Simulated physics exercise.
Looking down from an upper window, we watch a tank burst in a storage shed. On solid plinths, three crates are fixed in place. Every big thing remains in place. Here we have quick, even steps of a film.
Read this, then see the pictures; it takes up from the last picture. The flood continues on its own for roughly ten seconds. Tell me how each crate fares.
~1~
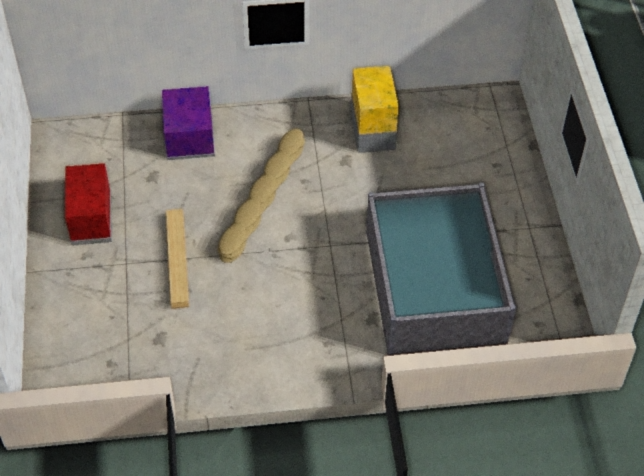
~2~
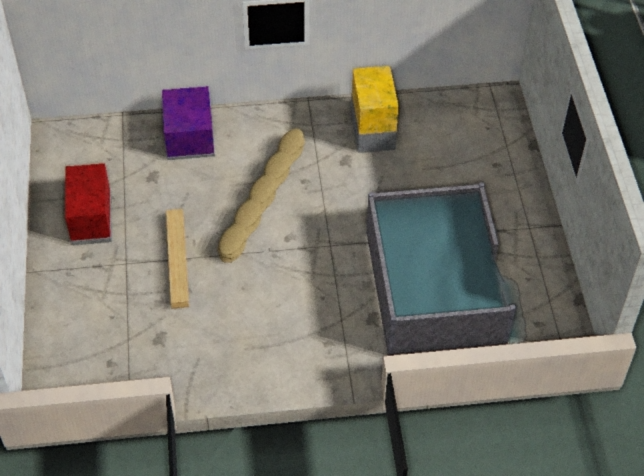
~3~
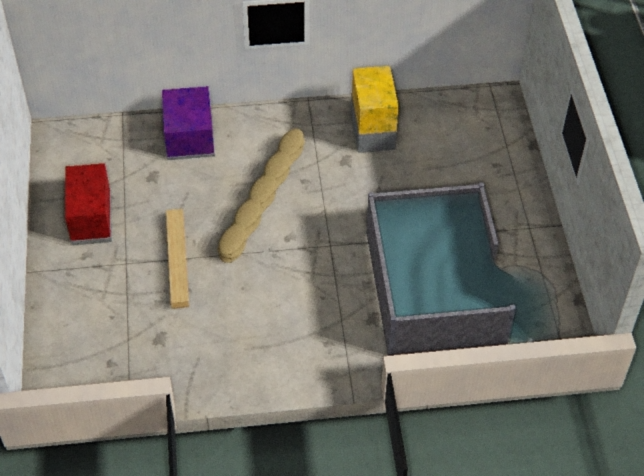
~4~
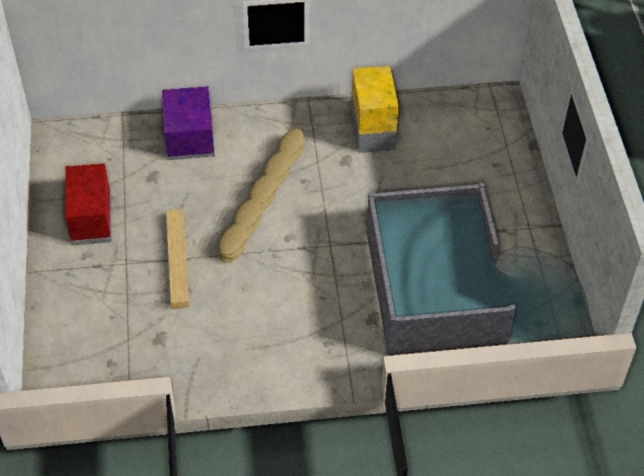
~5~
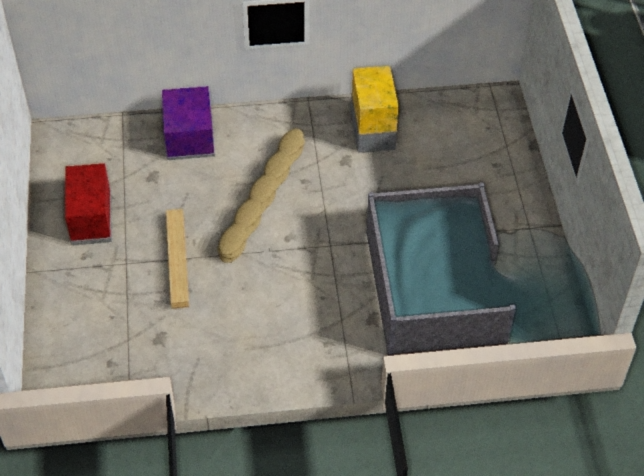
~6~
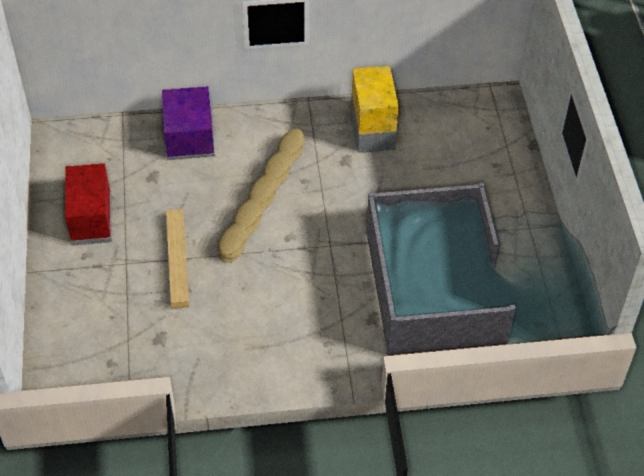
As I see it, I expect the purple crate to get touched. I expect the red crate to never get touched. I expect the yellow crate to never get touched.
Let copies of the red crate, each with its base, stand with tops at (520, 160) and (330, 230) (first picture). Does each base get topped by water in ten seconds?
Crate by crate: Gets flooded; is not reached.
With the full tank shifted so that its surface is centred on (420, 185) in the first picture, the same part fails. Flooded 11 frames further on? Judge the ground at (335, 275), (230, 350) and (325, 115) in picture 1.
Results in order - left untouched, left untouched, left untouched.
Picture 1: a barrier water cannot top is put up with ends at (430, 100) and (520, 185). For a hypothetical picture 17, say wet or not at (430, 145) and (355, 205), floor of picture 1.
In order, I'd call them inundated and bare.
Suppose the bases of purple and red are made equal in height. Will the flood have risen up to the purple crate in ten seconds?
As it turns out, the purple crate gets reached.
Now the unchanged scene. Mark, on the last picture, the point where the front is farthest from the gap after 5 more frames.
The farthest wet spot is near (532, 126).
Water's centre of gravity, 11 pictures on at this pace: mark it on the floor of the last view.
Centre: Close to (484, 287).
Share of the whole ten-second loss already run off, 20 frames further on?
Estimate: Some 25 %.
A moment on, water covers 10 % of the floor; the purple crate not reached, the red crate not reached, the yellow crate not reached.
Next, water covers 25 % of the floor; the purple crate not reached, the red crate not reached, the yellow crate not reached.
Then, water covers 50 % of the floor; the purple crate not reached, the red crate not reached, the yellow crate water round its plinth.
Later, water covers 75 % of the floor; the purple crate water round its plinth, the red crate water round its plinth, the yellow crate water round its plinth.
In the end, water covers 95 % of the floor; the purple crate was topped, the red crate stayed above the water, the yellow crate stayed above the water.
